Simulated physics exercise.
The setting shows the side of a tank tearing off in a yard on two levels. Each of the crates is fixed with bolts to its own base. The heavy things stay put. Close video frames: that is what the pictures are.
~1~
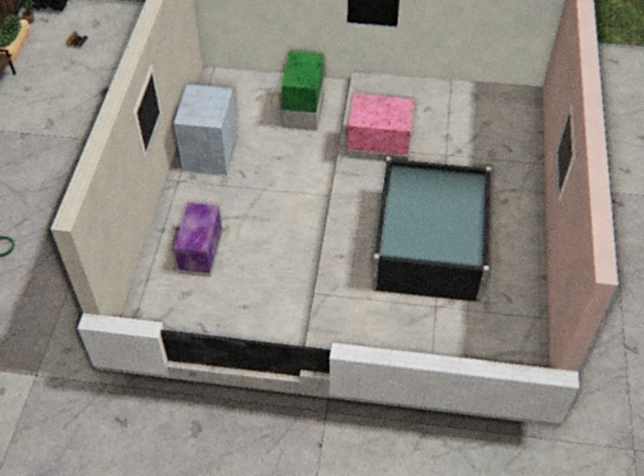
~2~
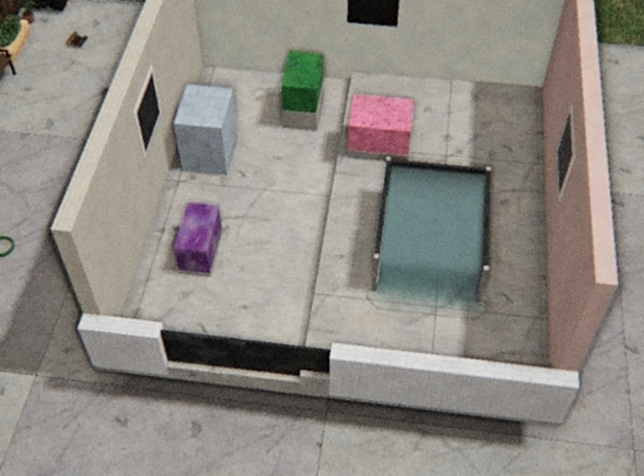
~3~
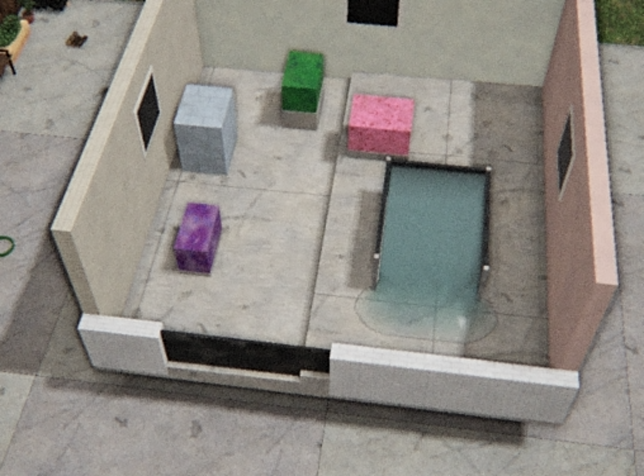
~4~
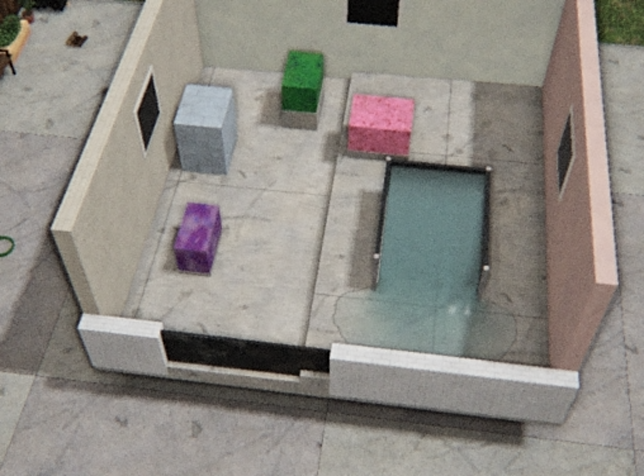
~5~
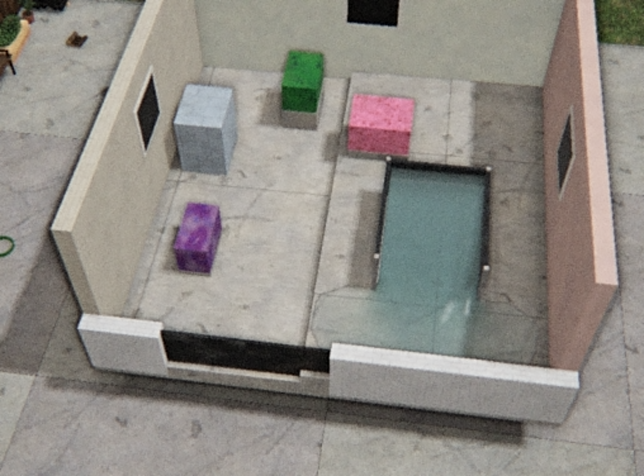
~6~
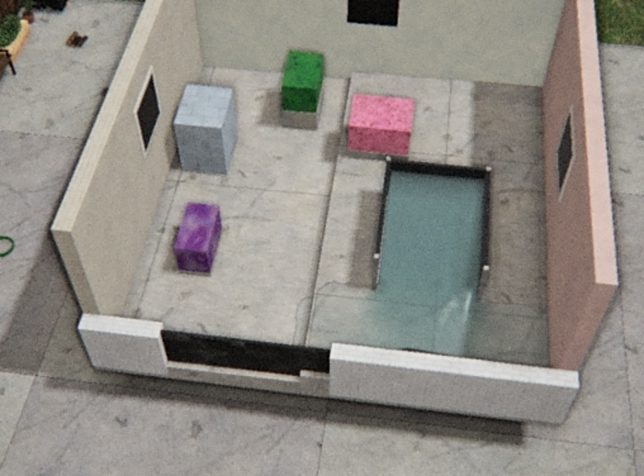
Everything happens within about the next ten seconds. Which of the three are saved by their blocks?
At the end, the purple crate will be reached; the pink crate will not be reached; the green crate will not be reached.
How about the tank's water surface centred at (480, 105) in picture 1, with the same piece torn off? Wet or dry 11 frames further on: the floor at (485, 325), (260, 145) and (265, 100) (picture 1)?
As listed: Under water, not flooded, no water.
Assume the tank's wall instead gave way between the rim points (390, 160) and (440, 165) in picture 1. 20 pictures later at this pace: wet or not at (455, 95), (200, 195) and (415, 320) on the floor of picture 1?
Those three places would be soaking, soaking and still unsoaked, in that order.
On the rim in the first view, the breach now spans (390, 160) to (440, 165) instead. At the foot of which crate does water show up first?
The crate marked pink.
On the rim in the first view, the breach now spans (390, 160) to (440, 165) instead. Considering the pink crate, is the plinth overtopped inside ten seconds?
As far as I can tell, the pink crate is overrun.
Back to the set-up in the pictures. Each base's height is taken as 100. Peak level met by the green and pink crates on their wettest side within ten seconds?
In order: 40% and 40%.
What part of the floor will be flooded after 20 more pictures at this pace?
Estimated share: Around 60 %.
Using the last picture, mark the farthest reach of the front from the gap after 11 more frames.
I'd say around (113, 345).
A moment on, water covers 15 % of the floor; the purple crate not reached, the pink crate not reached, the green crate not reached.
Next, water covers 30 % of the floor; the purple crate water round its plinth, the pink crate not reached, the green crate not reached.
Then, water covers 60 % of the floor; the purple crate water round its plinth, the pink crate not reached, the green crate not reached.
Later, water covers 80 % of the floor; the purple crate water round its plinth, the pink crate water round its plinth, the green crate water round its plinth.
In the end, water covers 90 % of the floor; the purple crate was topped, the pink crate stayed above the water, the green crate stayed above the water.
